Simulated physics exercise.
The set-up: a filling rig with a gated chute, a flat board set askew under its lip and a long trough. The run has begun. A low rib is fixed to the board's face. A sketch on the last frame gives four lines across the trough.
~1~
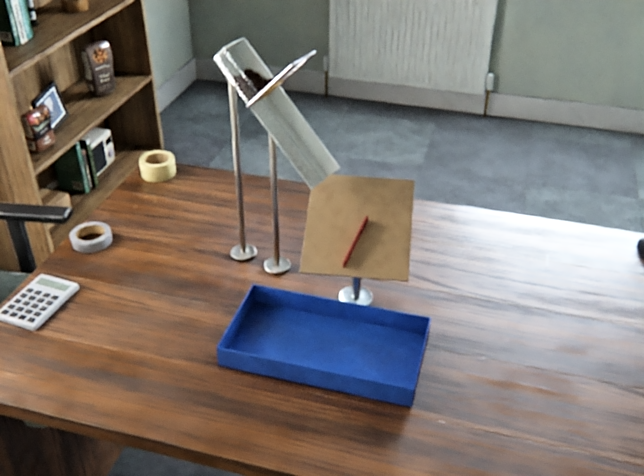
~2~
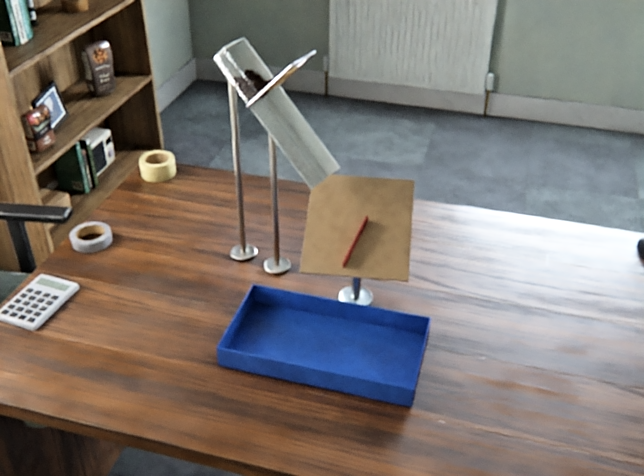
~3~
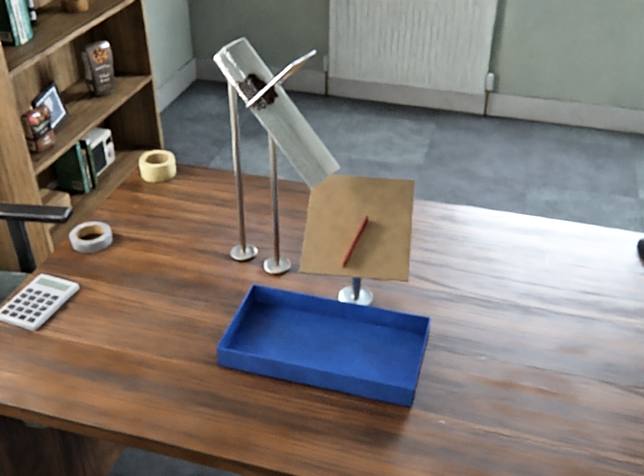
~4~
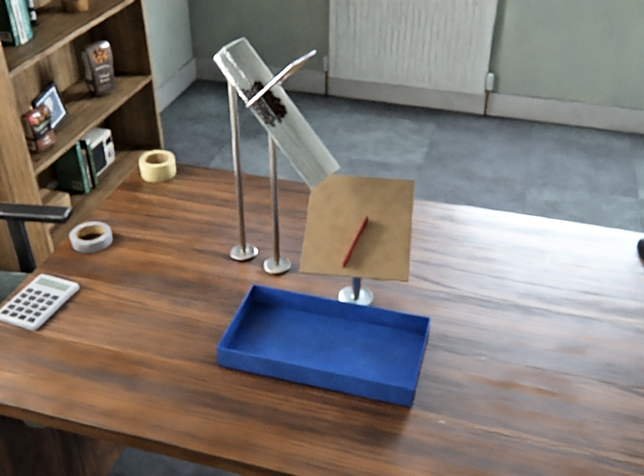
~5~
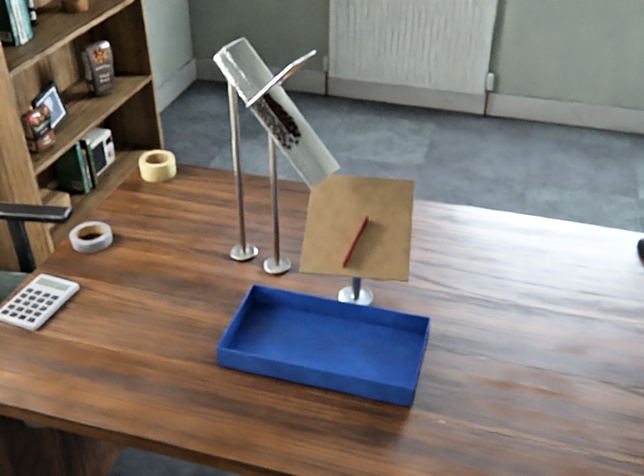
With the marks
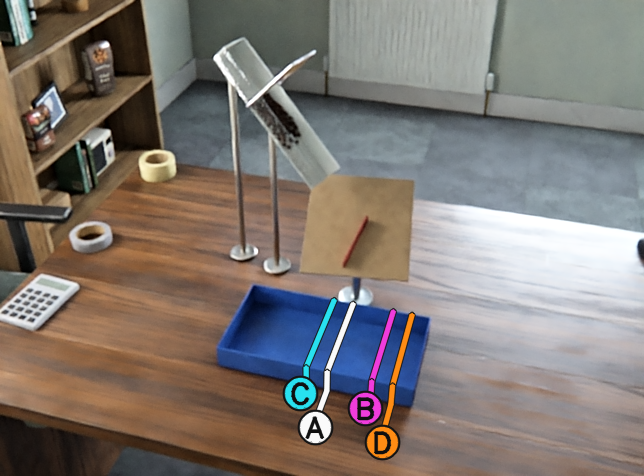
A wooden table held a clear, slanted tube on metal stands, a tan board with a red strip, and an empty blue tray; dark berries behind a gate slid partway down the tube.
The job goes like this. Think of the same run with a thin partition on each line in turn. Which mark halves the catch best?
It is C.
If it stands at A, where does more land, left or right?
More lands on the left.
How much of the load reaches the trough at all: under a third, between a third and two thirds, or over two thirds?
It is over two thirds.
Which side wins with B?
Left.
On the marked copy, line A crosses the front rim at (327, 371); line B crosses the front rim at (371, 380); line C crosses the front rim at (306, 366); line D crosses the front rim at (392, 384).
With A, of what is caught, most on the left of the divider, a small part on the right.
With B, of what is caught, nearly all on the left of the divider, a small part on the right.
With C, of what is caught, about half on the left of the divider, about half on the right.
With D, of what is caught, nearly all on the left of the divider, a small part on the right.
